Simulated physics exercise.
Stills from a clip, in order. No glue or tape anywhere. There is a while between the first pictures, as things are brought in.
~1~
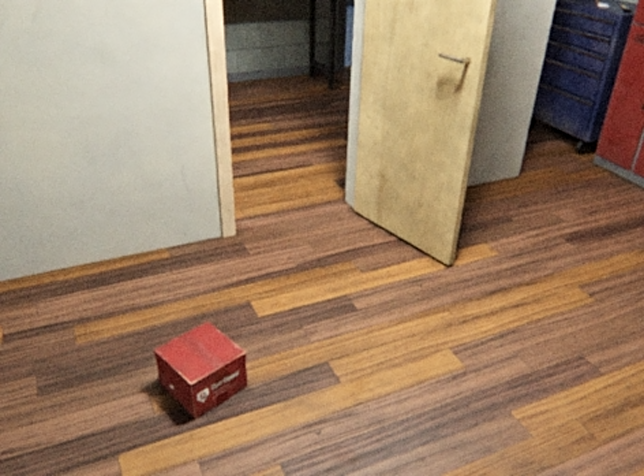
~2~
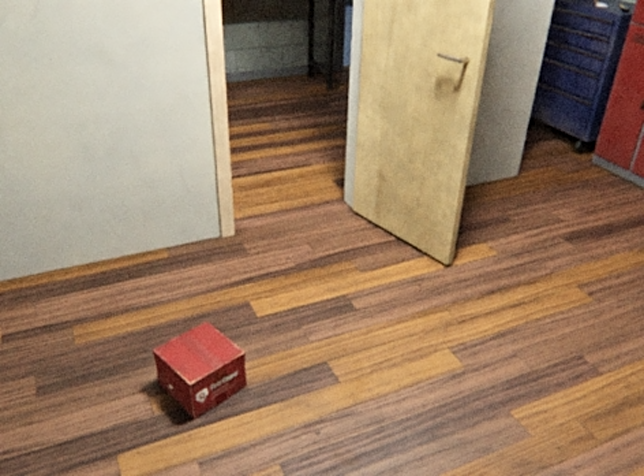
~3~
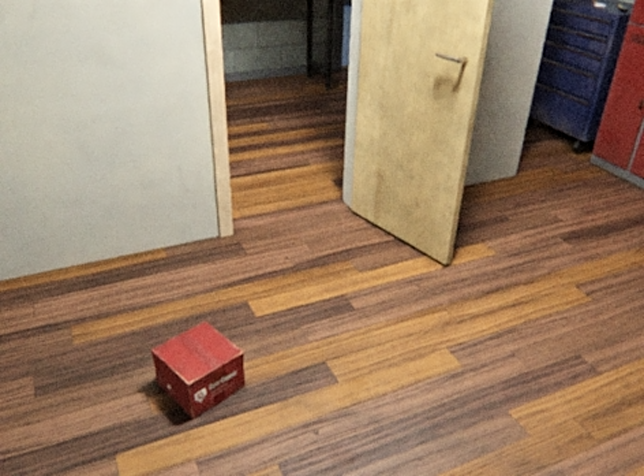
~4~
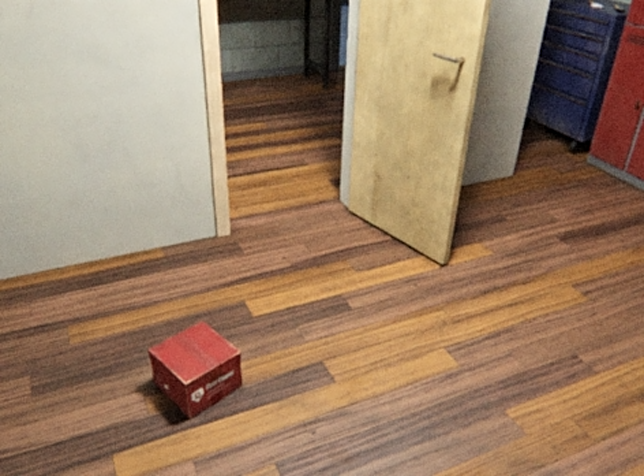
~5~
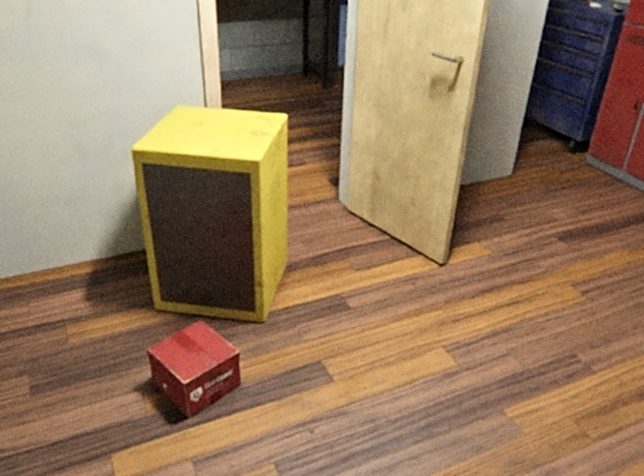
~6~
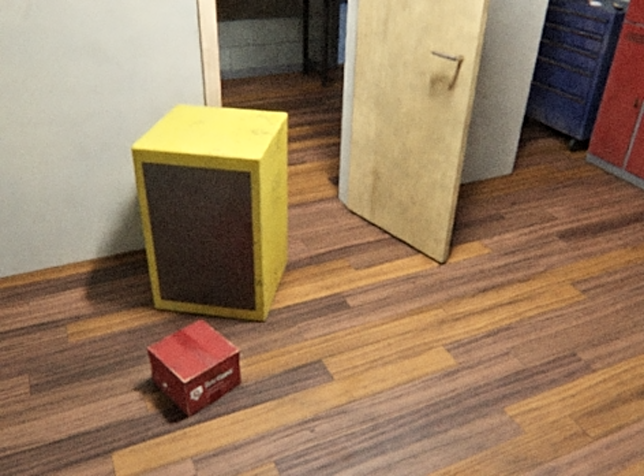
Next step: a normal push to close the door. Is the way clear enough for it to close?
My prediction is that the door will be halted.
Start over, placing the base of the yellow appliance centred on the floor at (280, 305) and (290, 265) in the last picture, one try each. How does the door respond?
Swings all the way, then held up.
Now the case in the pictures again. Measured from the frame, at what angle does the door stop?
I'd say it stays open by roughly 40 degrees.
Then, 0.50 s on from there, door at 94°.
Then, 1.00 s on from there, door at 74°.
Then, 1.30 s on from there, door at 61°.
Then, 1.70 s on from there, door at 44°.
In the end, door at 38°; both unmoved. At the end, from the last picture's camera, yellow appliance near (220, 212).
